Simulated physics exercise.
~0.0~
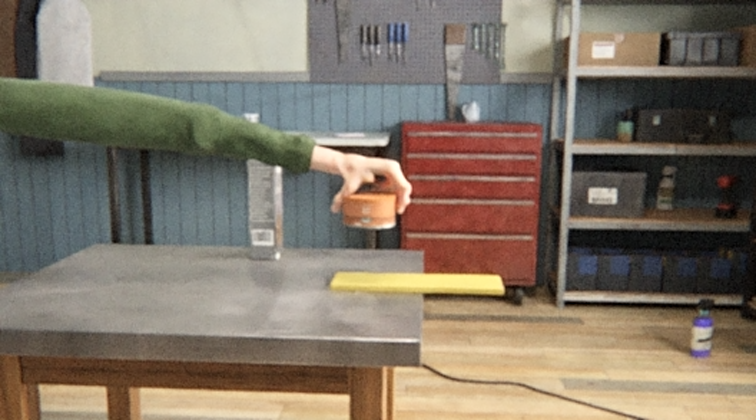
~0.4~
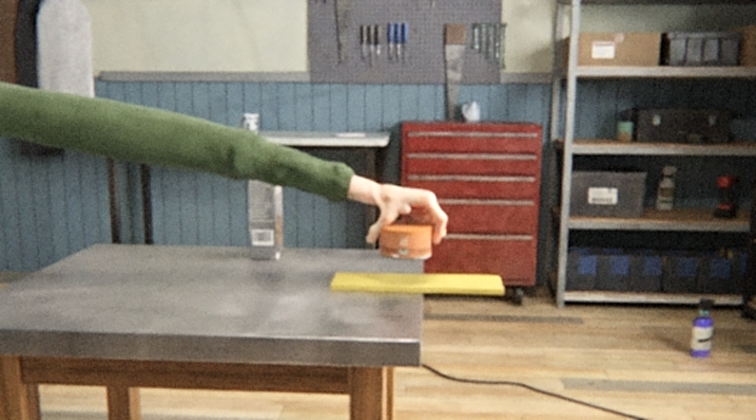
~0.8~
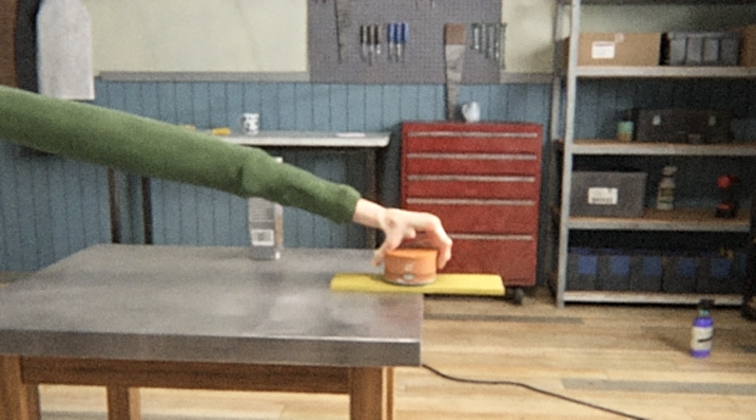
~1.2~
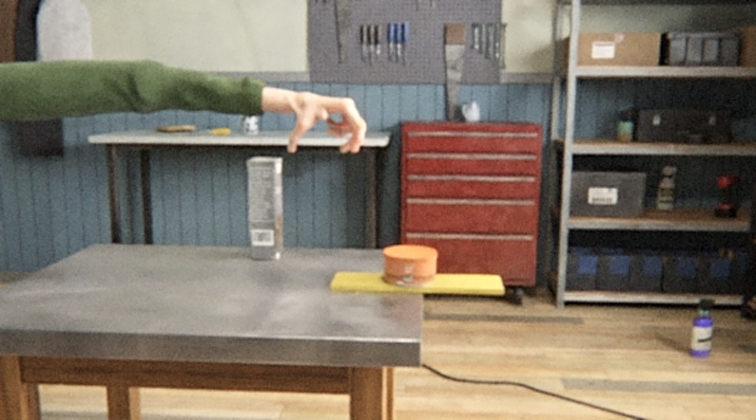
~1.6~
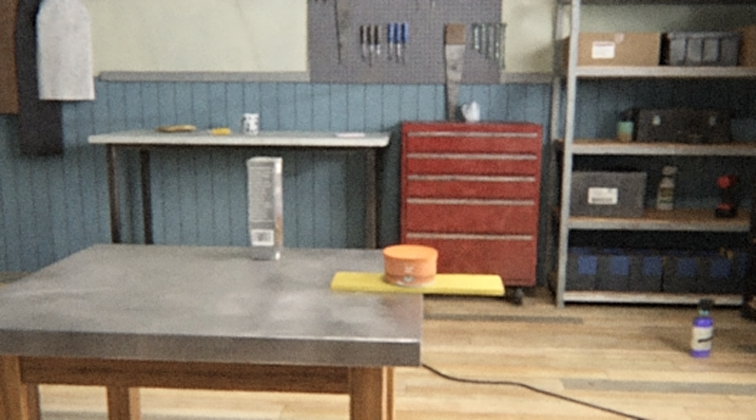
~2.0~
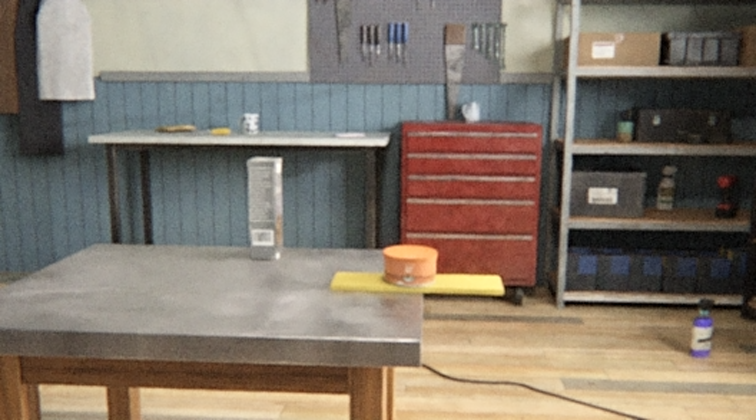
A hand in a green sleeve moved an orange tub right and lowered it onto a yellow board jutting past the edge of a grey table, then let go and withdrew, leaving the tub, the board and a grey carton in place.
